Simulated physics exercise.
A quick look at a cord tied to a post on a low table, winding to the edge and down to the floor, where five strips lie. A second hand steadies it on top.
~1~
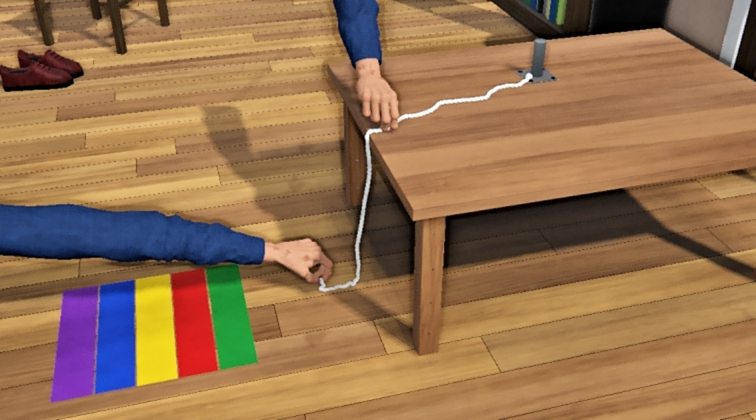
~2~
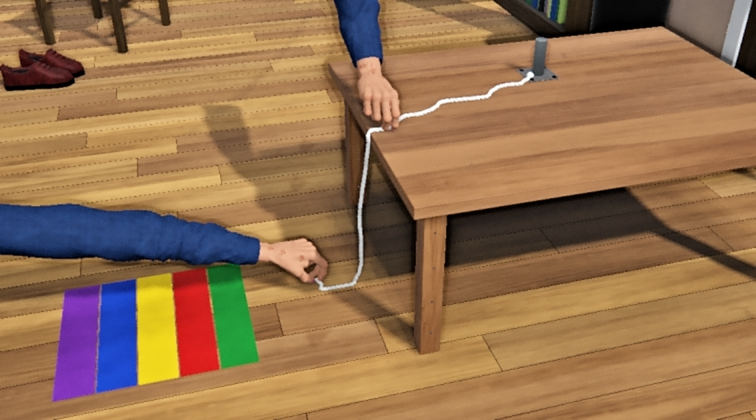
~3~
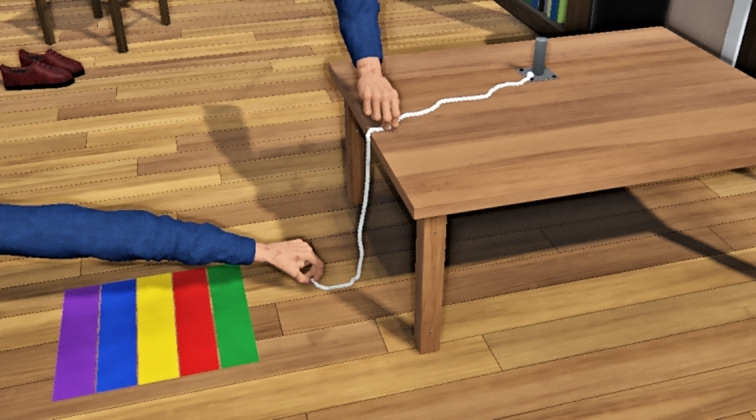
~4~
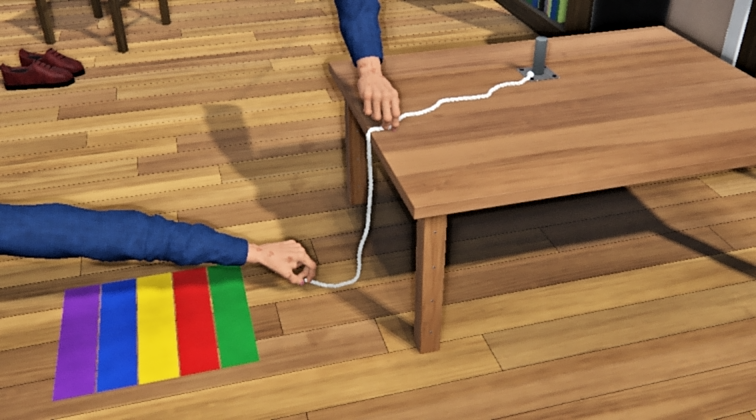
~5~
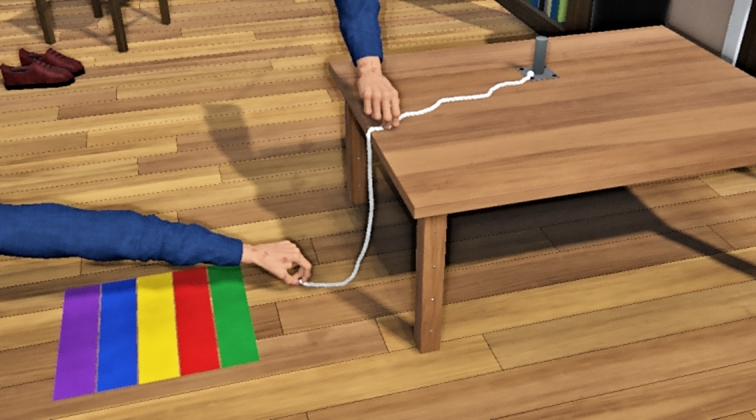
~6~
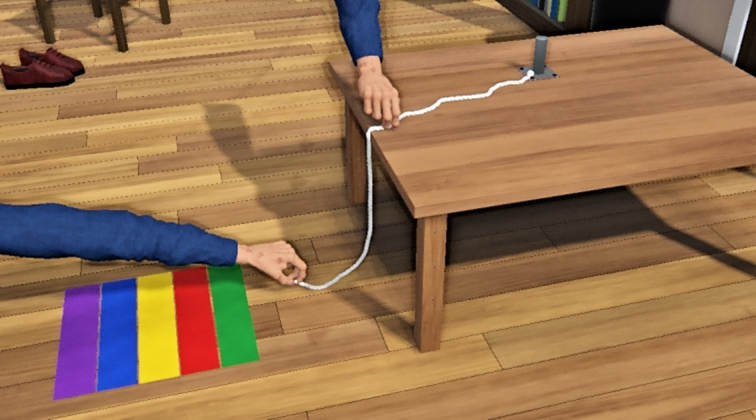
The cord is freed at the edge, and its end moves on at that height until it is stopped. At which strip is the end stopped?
The end stops over the red strip.
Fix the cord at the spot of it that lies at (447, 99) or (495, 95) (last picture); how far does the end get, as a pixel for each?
Try by try, around (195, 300) and (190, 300).
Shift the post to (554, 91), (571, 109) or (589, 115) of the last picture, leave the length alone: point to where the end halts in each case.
In that order: (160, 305), (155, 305) and (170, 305).
A little later, end near (257, 288); short of the strips.
Next, end near (209, 296); over red.
When it is tight, end near (182, 301); over red. It gets as far as the red strip.
